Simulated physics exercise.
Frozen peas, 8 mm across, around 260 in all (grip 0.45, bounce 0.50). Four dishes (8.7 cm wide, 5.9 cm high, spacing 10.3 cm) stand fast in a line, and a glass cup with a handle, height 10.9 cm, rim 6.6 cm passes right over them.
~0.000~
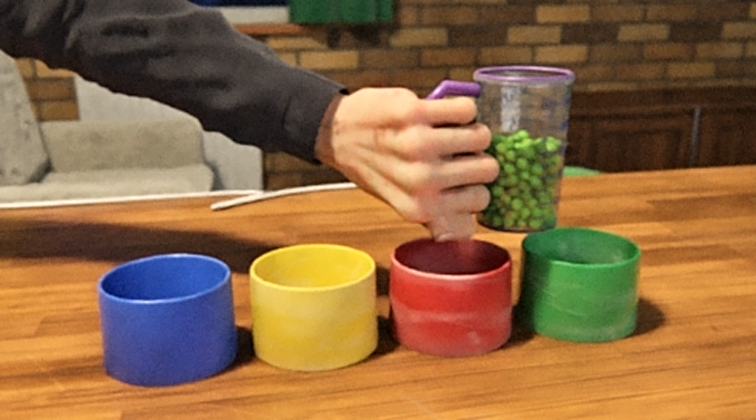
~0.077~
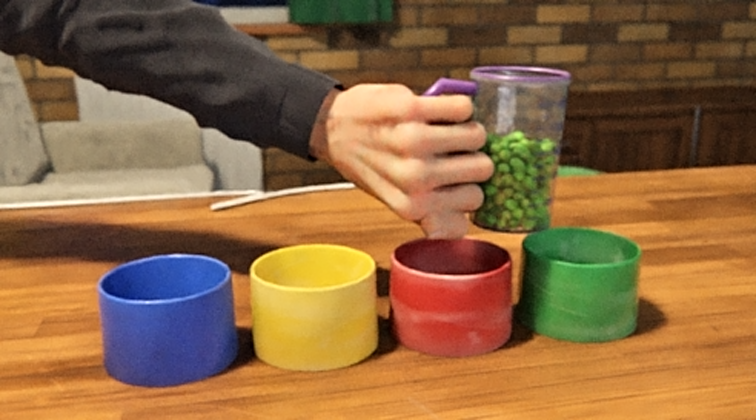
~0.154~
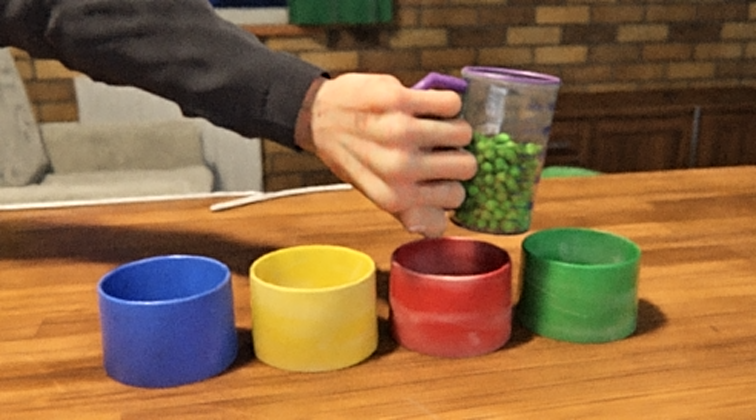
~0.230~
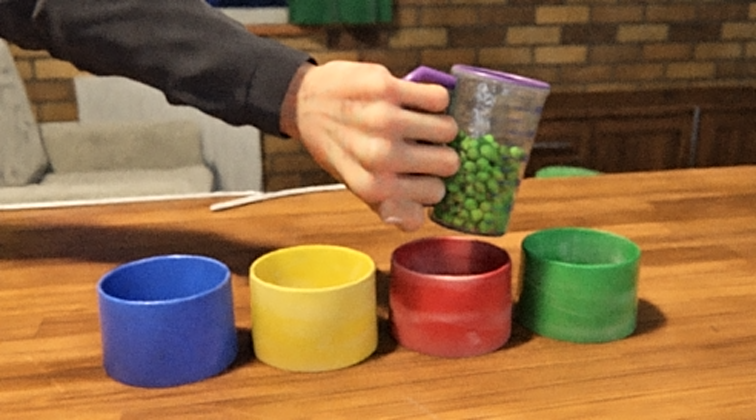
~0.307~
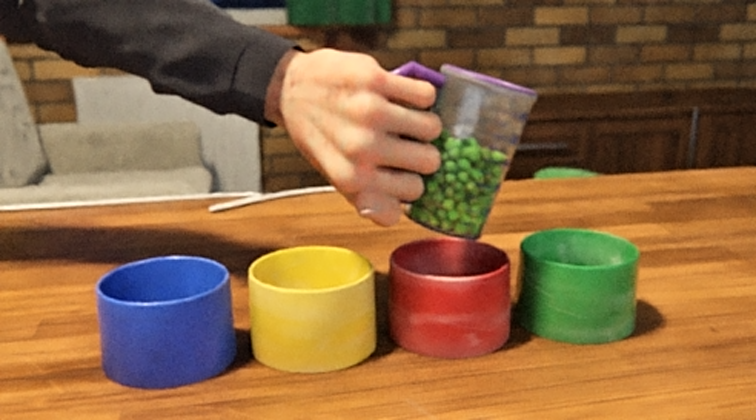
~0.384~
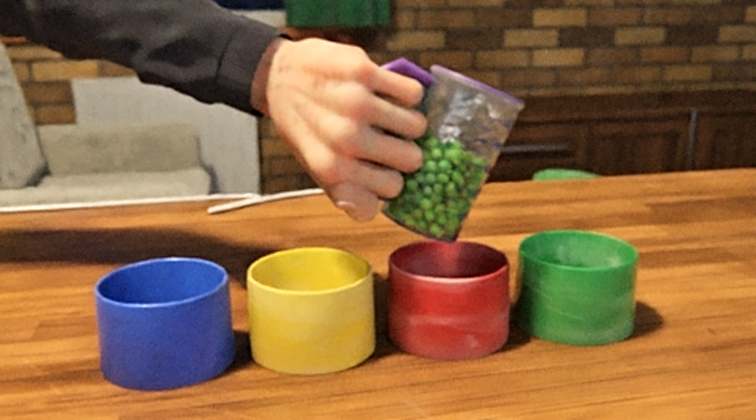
On a wooden table, a hand moves a clear cup of green peas left above four coloured dishes, tilting it rightward.
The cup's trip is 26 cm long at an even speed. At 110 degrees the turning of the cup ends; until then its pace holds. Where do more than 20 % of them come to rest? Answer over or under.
Red under, blue under, green under, yellow over, counter over.
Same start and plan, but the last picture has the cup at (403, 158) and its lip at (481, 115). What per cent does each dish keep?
Red 0, blue 0, green 0, yellow 60.
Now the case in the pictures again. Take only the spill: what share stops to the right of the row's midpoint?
Some 0 per cent.
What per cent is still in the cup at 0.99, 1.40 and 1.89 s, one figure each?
In turn: 100, 100, 55.
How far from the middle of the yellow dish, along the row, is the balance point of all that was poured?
About 2 cm to its left.
After 0.99 s, tilt 66 degrees; cup holds 100 %.
After 1.40 s, tilt 95 degrees; cup holds 100 %.
After 1.89 s, tilt 110 degrees; cup holds 55 %, yellow 25 %.
In the end, at 3.0 s, red 0 %, blue 0 %, green 0 %, yellow 60 %, counter 35 %.
